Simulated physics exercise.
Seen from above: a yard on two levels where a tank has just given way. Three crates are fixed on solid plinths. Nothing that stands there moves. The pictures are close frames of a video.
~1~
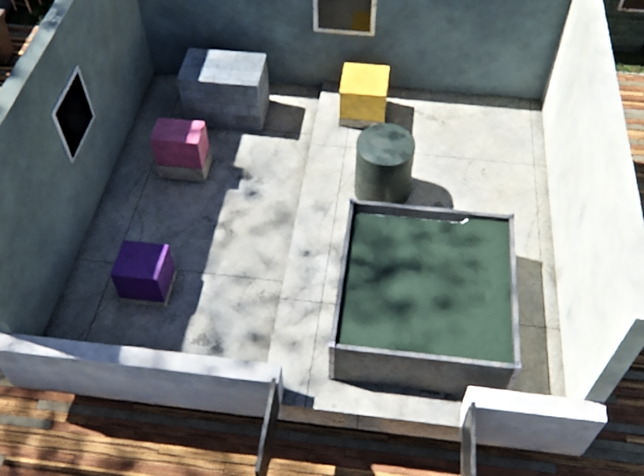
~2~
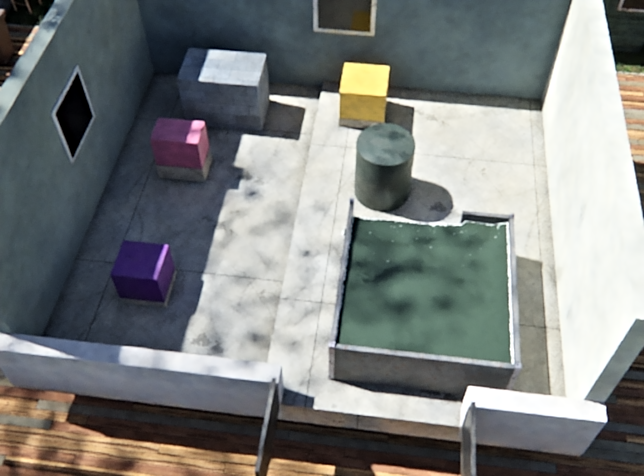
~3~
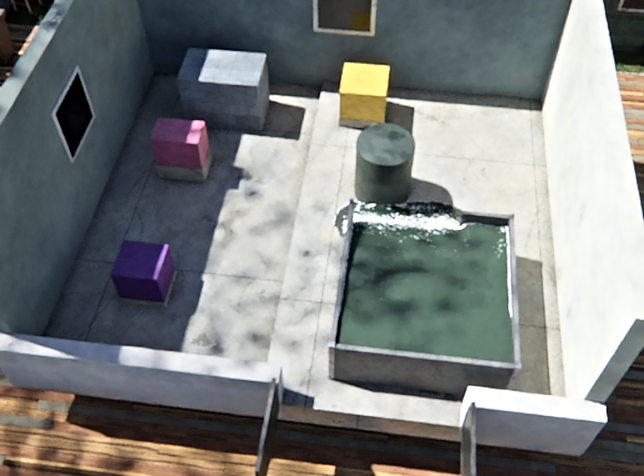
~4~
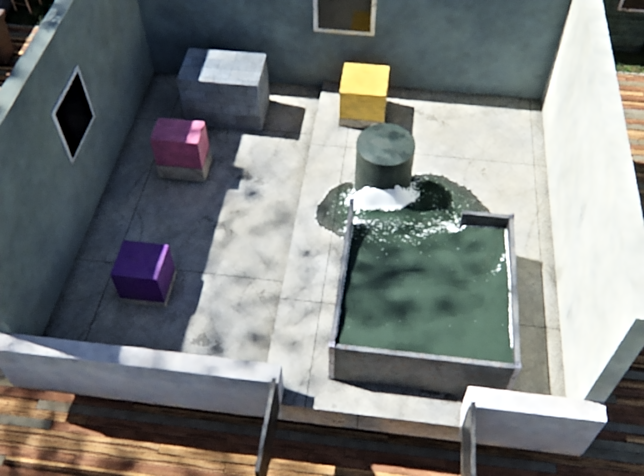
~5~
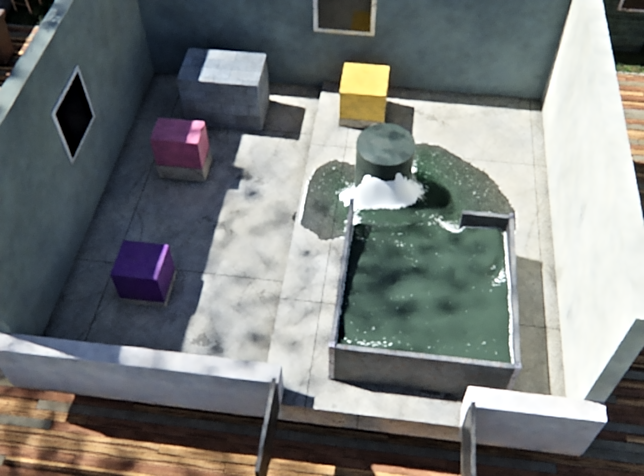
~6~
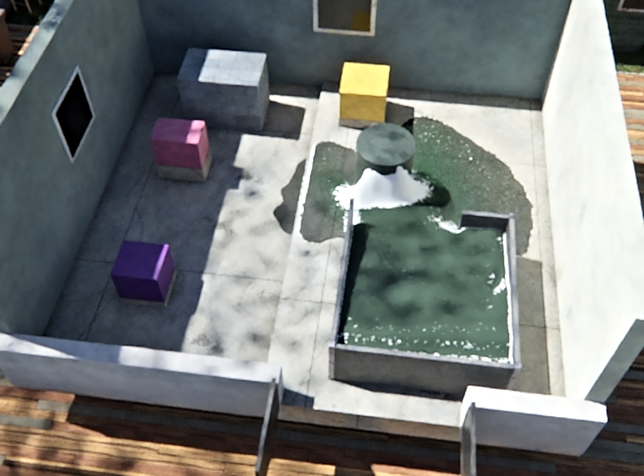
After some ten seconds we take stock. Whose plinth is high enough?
The pink crate keeps dry; the yellow crate is soaked; the purple crate is soaked.
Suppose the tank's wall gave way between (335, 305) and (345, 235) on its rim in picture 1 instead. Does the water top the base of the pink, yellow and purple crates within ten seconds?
The pink one is soaked; the yellow one keeps dry; the purple one gets wet.
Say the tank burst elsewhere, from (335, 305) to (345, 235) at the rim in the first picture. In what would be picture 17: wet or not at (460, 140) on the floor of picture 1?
Answer: Dry.
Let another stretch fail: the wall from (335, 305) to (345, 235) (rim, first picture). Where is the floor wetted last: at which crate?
Last comes the yellow-painted one.
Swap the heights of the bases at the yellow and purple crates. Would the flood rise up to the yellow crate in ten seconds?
One by one: Yellow is topped.
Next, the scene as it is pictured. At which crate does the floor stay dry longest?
That is the one in purple.
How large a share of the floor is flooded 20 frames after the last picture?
Roughly 70 per cent.
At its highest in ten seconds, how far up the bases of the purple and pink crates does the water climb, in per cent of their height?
About 170 and 80 per cent.
A moment on, water covers 40 % of the floor; the pink crate water round its plinth, the yellow crate water round its plinth, the purple crate not reached.
Next, water covers 60 % of the floor; the pink crate water round its plinth, the yellow crate water round its plinth, the purple crate water round its plinth.
Then, water covers 70 % of the floor; the pink crate water round its plinth, the yellow crate water round its plinth, the purple crate water round its plinth.
Later, water covers 85 % of the floor; the pink crate water round its plinth, the yellow crate water round its plinth, the purple crate water round its plinth.
In the end, water covers 95 % of the floor; the pink crate stayed above the water, the yellow crate was topped, the purple crate was topped.
